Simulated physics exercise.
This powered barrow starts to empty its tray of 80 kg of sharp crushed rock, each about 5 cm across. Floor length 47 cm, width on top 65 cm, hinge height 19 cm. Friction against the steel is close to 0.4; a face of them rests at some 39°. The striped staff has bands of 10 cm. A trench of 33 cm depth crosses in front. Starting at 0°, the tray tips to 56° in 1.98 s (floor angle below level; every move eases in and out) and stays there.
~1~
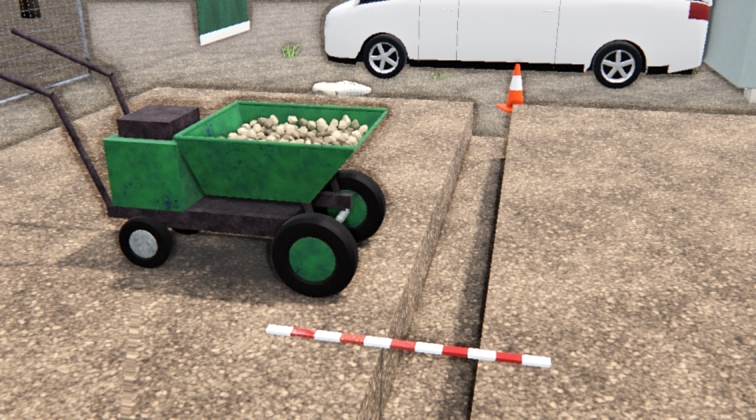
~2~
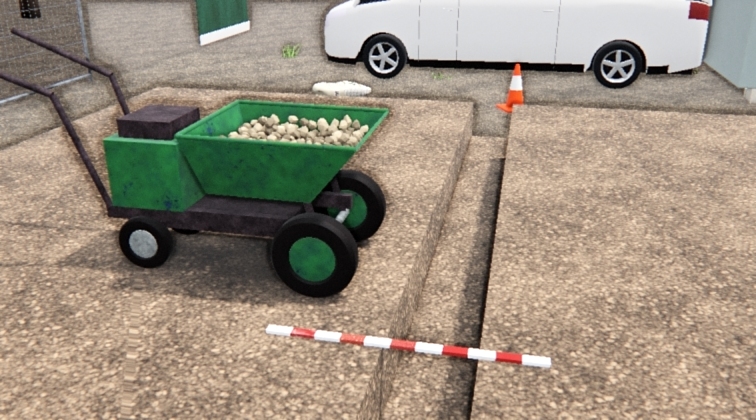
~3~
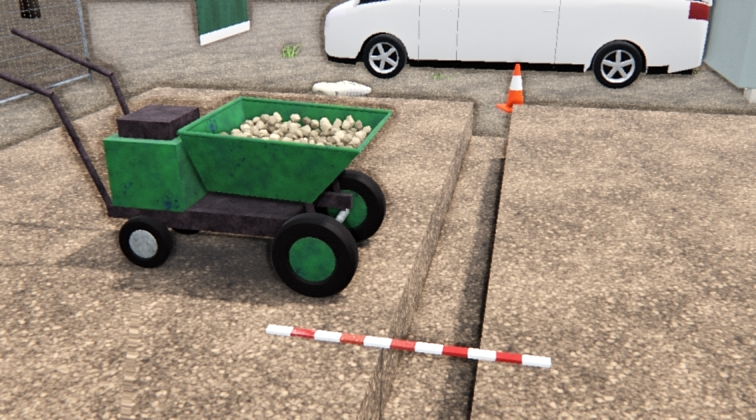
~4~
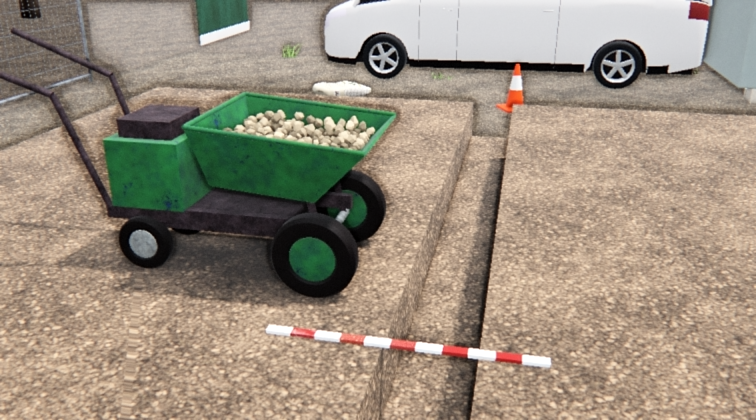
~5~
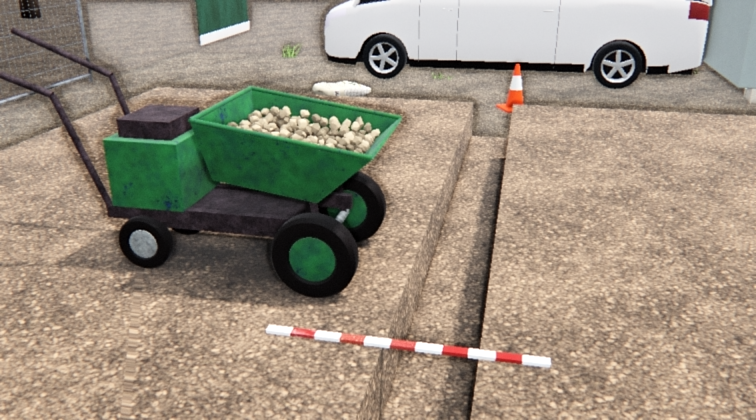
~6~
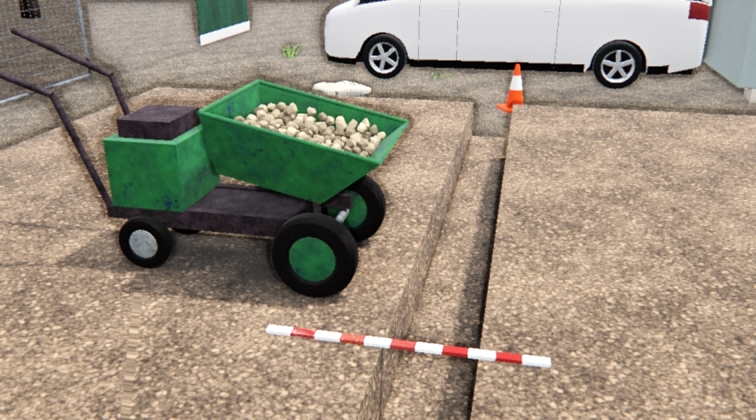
A white van stood parked behind a small green cart loaded with pale stones, while the cart's tray slowly tilted a little, its back rising and its front lip dipping slightly to the right.
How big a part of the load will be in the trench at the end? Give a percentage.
Some 6 per cent of it.
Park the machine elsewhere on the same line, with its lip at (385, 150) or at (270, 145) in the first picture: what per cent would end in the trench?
About 0 and 0 per cent.
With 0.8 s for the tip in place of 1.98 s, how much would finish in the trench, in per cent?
It would be near 20 per cent.
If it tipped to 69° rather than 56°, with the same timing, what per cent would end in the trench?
It would be near 80 per cent.
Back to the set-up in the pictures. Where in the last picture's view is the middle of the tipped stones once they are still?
Near (471, 338).
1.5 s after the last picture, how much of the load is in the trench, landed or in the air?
About 0 per cent by then.
Then, 0.9 s after the last picture the floor is at 47°, 100 % in the tray; the foremost stones are at (408, 197).
Then, 1.5 s after the last picture the floor is at 56°, 100 % in the tray; the foremost stones are at (442, 198).
Then, 1.8 s after the last picture the floor is at 56°, 98 % in the tray, 2 % in the trench; the foremost stones are at (482, 268).
Then, 3.8 s after the last picture the floor is at 56°, 94 % in the tray, 6 % in the trench; the foremost stones are at (489, 334).
